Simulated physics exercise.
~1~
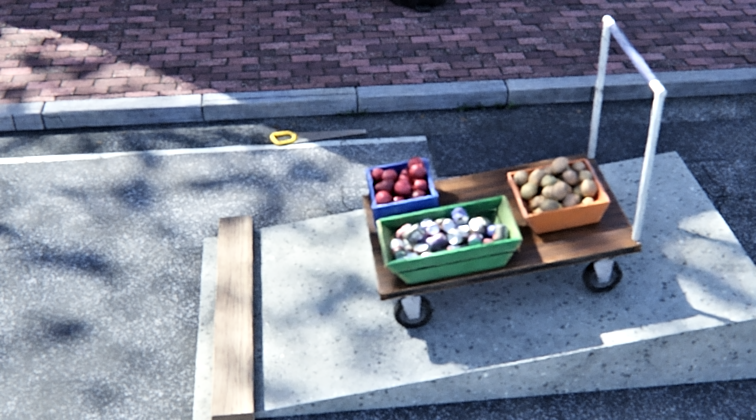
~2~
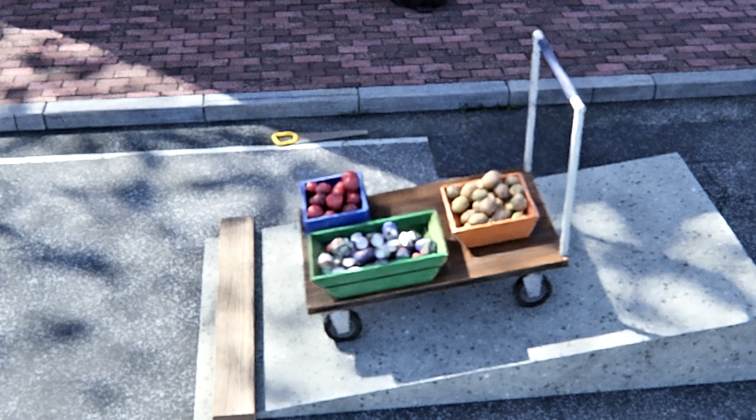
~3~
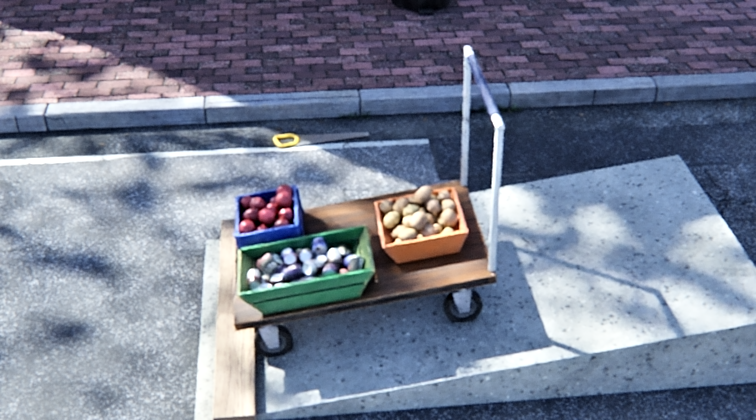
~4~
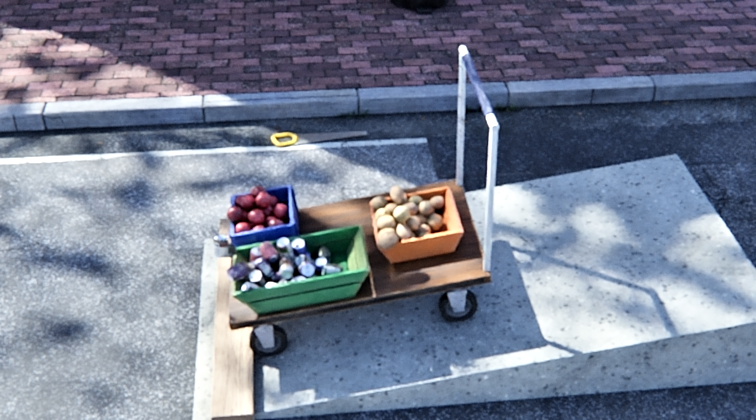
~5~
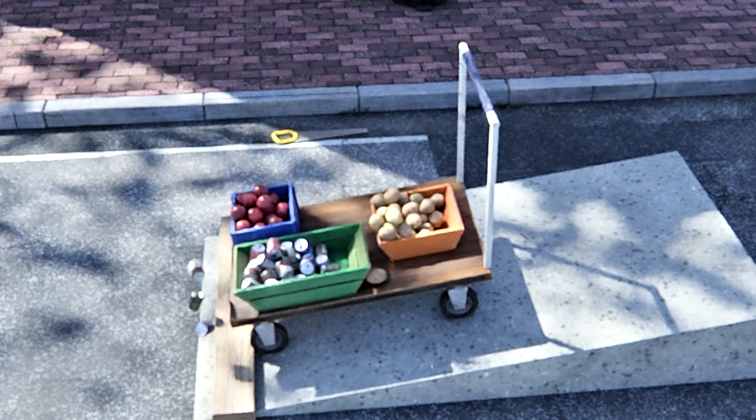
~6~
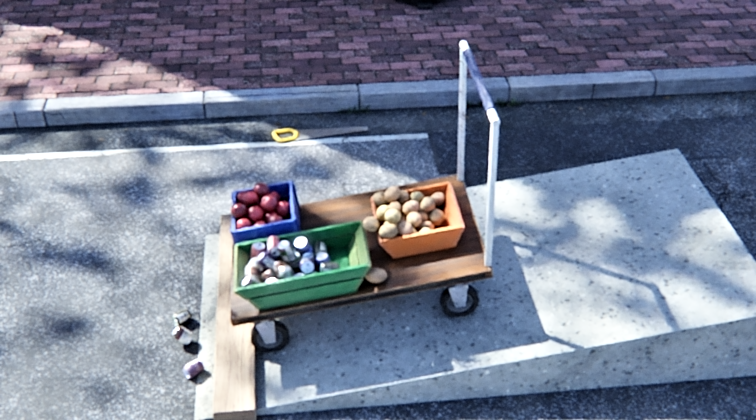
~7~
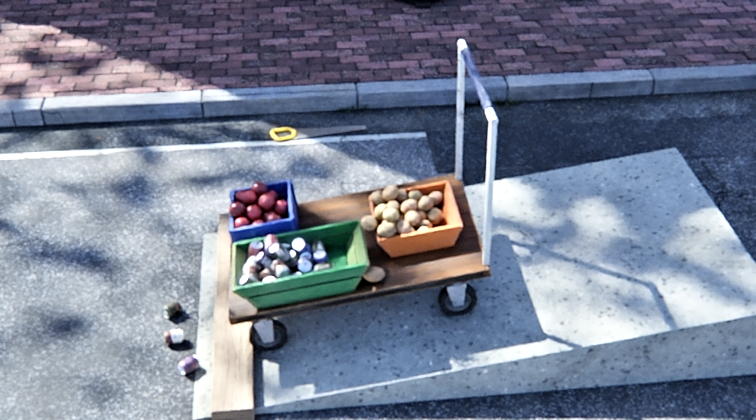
A trolley rolls left down a ramp, stops at a board, and spills some cans.
